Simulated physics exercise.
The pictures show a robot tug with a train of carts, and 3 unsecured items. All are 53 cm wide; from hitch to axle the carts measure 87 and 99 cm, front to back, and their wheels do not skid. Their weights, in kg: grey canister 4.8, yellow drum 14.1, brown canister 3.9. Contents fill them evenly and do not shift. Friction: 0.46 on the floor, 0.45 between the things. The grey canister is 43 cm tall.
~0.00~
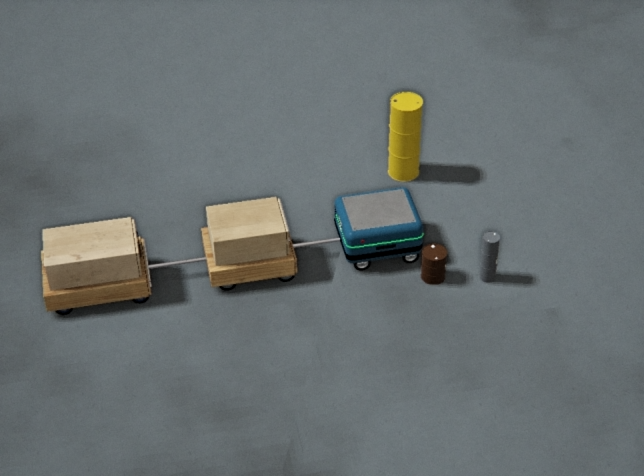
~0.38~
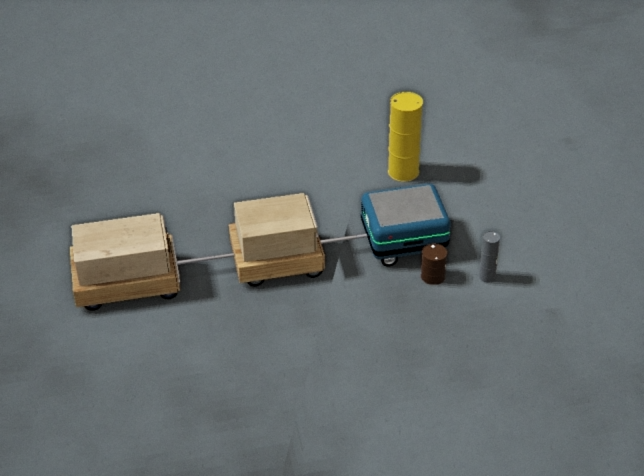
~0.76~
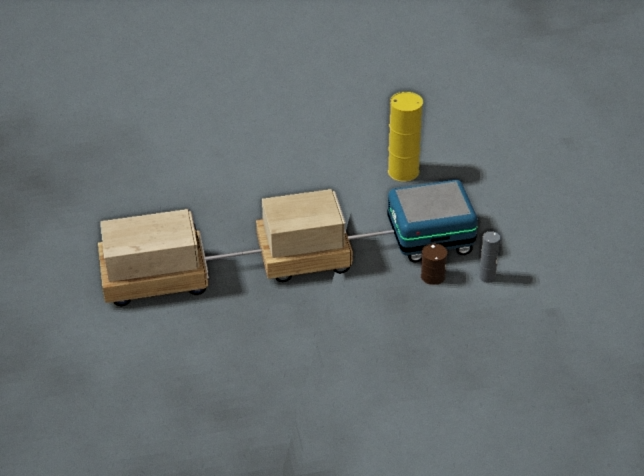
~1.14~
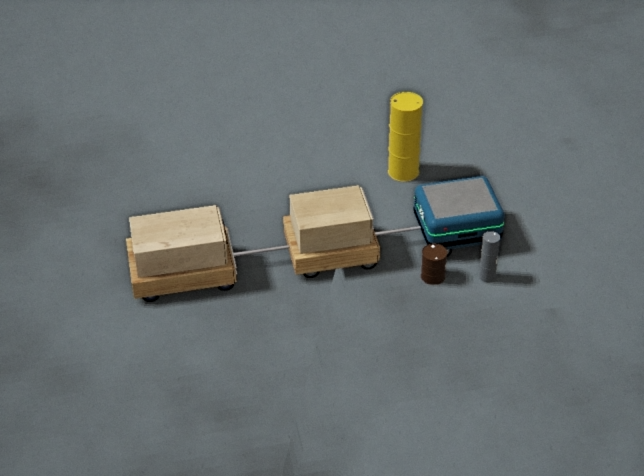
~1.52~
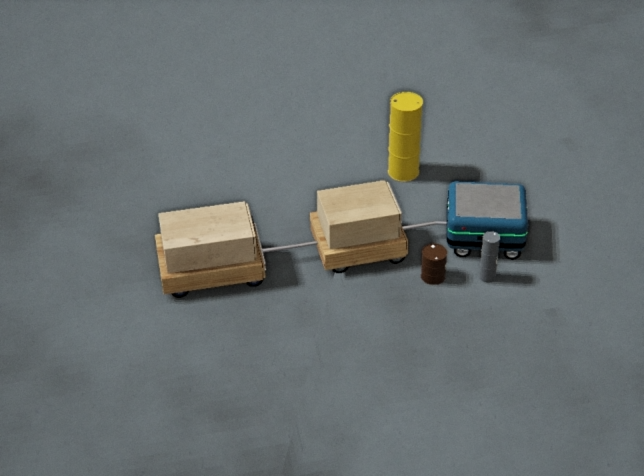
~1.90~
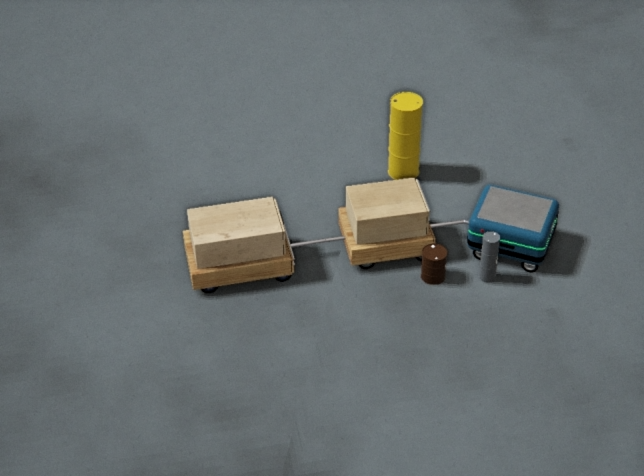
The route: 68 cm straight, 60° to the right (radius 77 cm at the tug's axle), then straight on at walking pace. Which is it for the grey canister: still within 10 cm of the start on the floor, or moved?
The grey canister ends elsewhere.
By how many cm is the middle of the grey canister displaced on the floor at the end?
About 146 cm.
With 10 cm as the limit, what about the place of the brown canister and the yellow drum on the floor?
The brown canister leaves its spot; the yellow drum stays put.
After 3.30 s, 195 cm covered; grey canister slid 17 cm near (501, 271); brown canister slid 4 cm.
After 5.10 s, 301 cm covered; grey canister slid 31 cm near (509, 282); brown canister slid 39 cm.
After 6.60 s, 389 cm covered; grey canister slid 94 cm near (591, 313); brown canister slid 47 cm.
At rest (8.1 s), not toppled but over 10 cm from the start, grey canister and brown canister; yellow drum in place, give or take 10 cm.
